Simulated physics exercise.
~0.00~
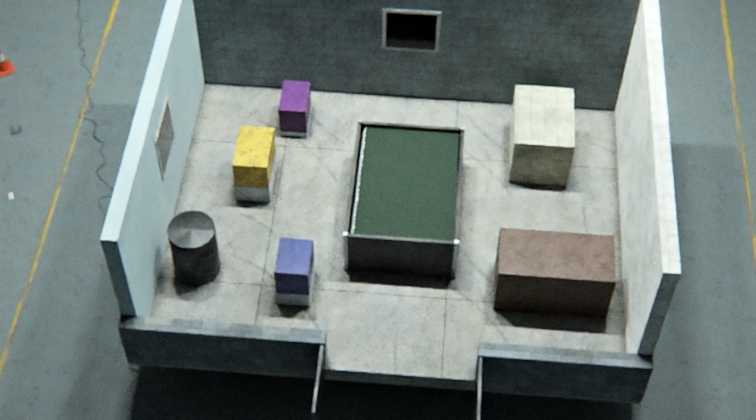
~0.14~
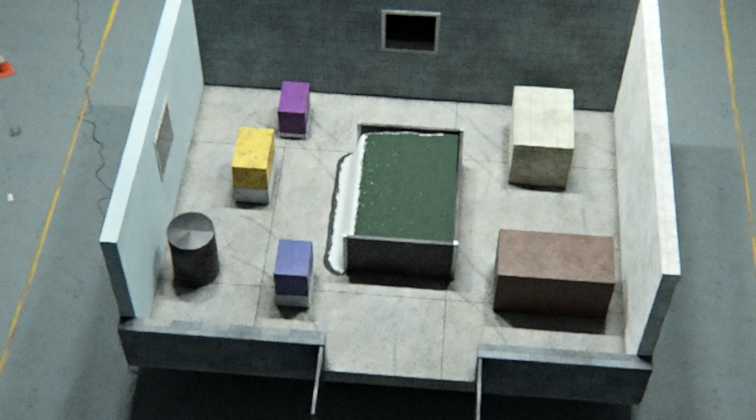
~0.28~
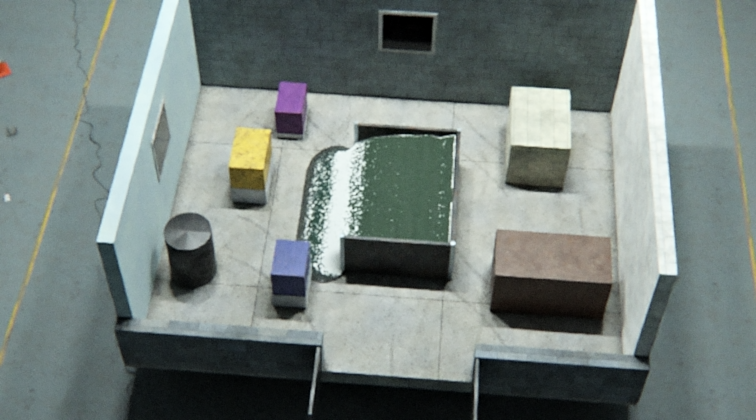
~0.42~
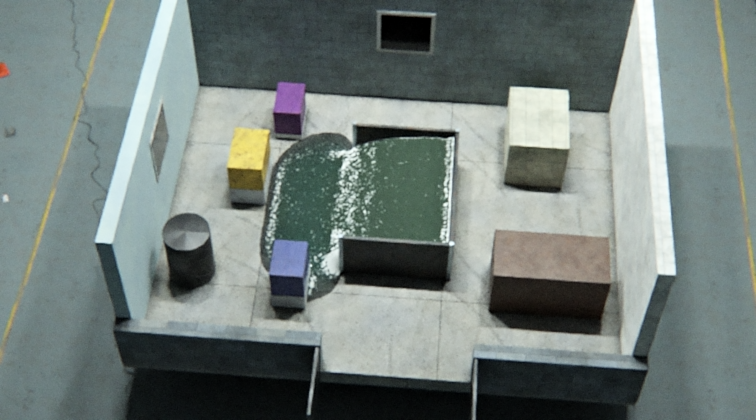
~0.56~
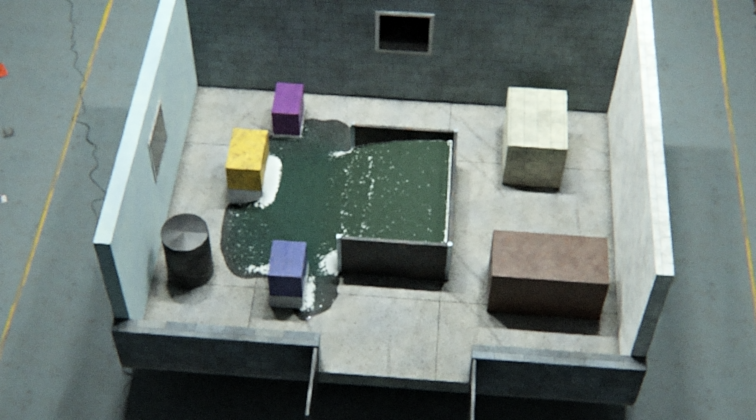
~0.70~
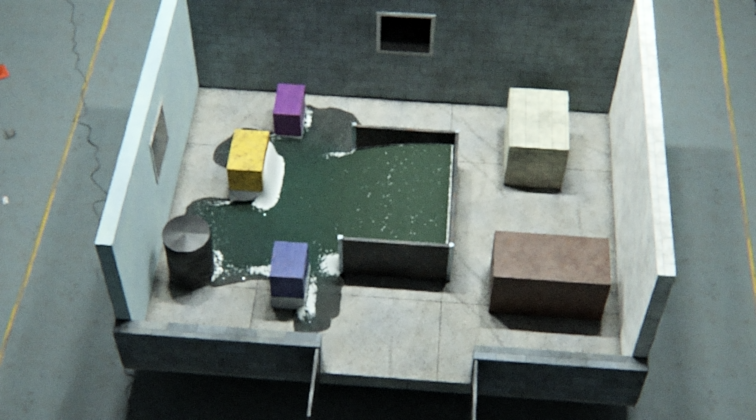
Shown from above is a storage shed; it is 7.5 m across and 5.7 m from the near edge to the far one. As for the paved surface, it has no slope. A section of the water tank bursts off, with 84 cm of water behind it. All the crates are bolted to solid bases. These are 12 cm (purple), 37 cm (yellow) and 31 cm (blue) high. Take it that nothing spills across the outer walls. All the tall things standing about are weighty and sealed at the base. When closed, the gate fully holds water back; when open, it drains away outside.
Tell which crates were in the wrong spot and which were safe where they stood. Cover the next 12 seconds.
Purple crate wrong spot, yellow crate wrong spot, blue crate safe spot.
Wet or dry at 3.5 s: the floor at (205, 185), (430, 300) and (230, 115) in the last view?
Going through the three points: Awash, then not yet touched, then awash.
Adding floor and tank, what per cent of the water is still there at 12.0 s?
Some 90 out of every hundred parts.
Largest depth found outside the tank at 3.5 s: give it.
Depth: Approx. 33 cm.
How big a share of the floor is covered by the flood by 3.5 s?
Close to 60 in a hundred.
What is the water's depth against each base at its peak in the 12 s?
Purple 47 cm, yellow 78 cm, blue 25 cm at the peak.
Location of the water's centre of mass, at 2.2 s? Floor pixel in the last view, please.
Roughly (281, 209).
After 1.4 s water covers 40 % of the floor and is deepest (59 cm) near (215, 257); purple plinth reached, yellow plinth reached, blue plinth reached.
After 2.2 s water covers 45 % of the floor and is deepest (42 cm) near (165, 236); purple plinth reached, yellow plinth reached, blue plinth reached.
After 3.5 s water covers 60 % of the floor and is deepest (33 cm) near (287, 94); purple plinth reached, yellow plinth reached, blue plinth reached.
After 7.0 s water covers 100 % of the floor and is deepest (20 cm) near (591, 114); purple plinth reached, yellow plinth reached, blue plinth reached.
After 12.0 s water covers 100 % of the floor and is deepest (14 cm) near (601, 122); highest at the purple plinth 47 cm, highest at the yellow plinth 78 cm, highest at the blue plinth 25 cm.
